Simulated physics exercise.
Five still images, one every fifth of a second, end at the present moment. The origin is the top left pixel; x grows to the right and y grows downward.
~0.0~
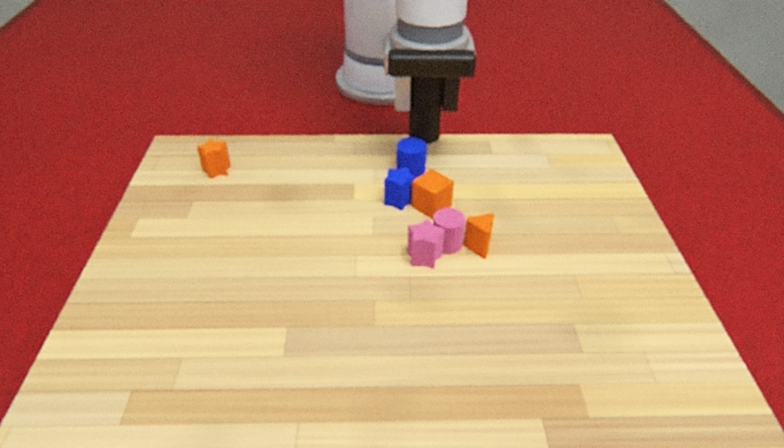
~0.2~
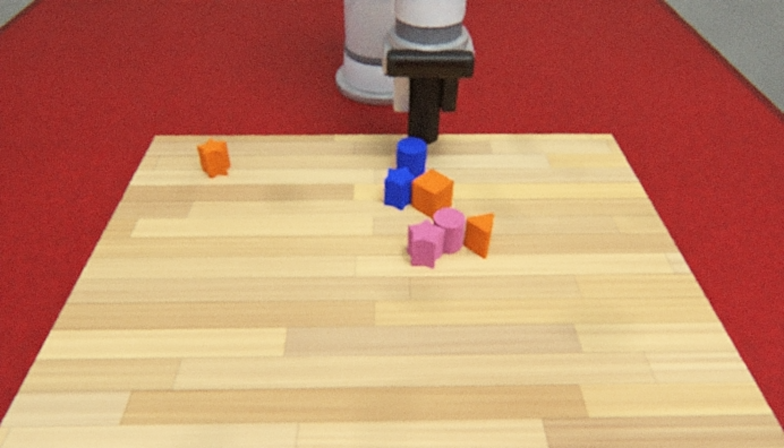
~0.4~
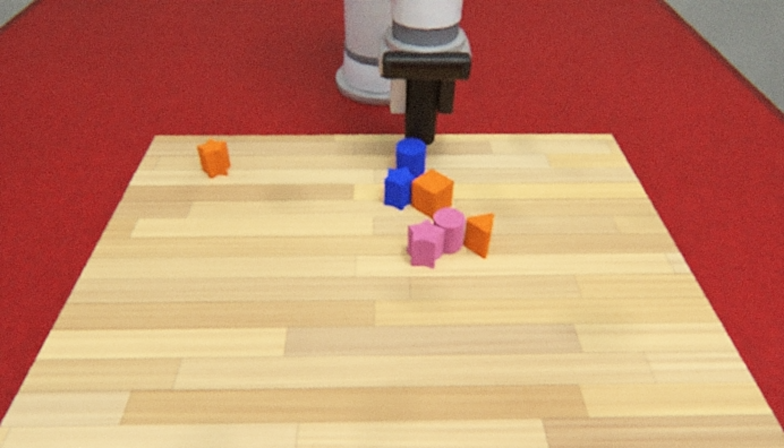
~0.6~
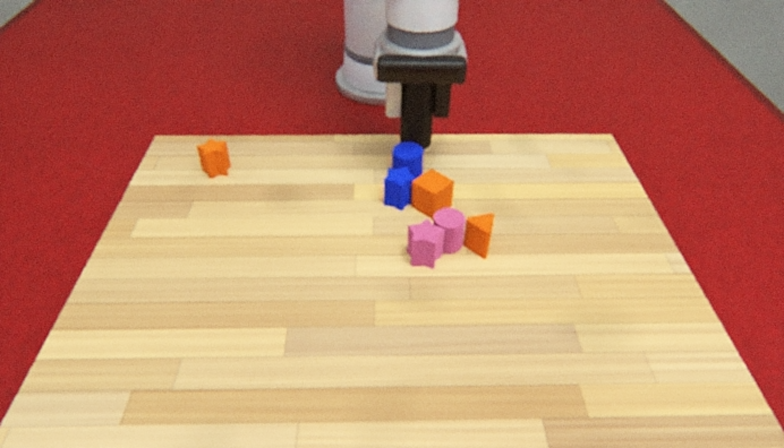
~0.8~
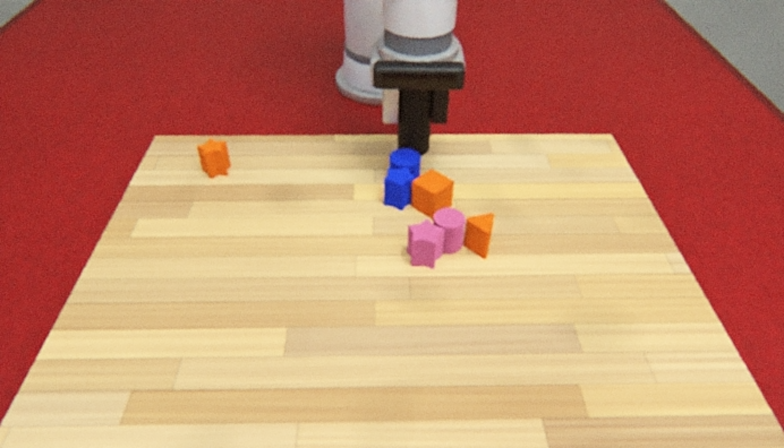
In this clip, a robot arm with a dark rod stands over a wooden table of orange, blue and pink blocks, shifts slightly left and toward the viewer, and nudges the blue round block closer to the blue star block.
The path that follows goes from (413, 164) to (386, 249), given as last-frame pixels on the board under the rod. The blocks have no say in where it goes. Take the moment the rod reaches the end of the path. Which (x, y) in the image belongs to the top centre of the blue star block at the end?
Located at (350, 265).
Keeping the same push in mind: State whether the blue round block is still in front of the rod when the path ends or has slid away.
I predict the rod still has it in front.
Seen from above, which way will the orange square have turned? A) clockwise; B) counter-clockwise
I'll go with B - counter-clockwise.
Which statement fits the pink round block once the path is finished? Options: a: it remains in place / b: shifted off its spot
a.
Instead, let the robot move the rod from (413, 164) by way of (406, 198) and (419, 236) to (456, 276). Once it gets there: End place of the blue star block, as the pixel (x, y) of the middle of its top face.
Located at (362, 233).
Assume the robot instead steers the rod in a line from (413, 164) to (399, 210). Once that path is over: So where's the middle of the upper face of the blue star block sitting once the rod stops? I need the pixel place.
I think it will end close to (377, 223).
What follows on the original path. One third of the way, rod (405, 174); blue star block (388, 201), turned 20° clockwise; blue round block (395, 183).
Two thirds of the way, rod (395, 201); blue star block (372, 232), turned 25° clockwise; blue round block (383, 213); orange square (434, 184), turned 25° anticlockwise.
At the end, rod (386, 232); blue star block (350, 265), turned 40° clockwise; blue round block (368, 245); pink star block in place; orange square (434, 184), turned 25° anticlockwise; pink round block in place.
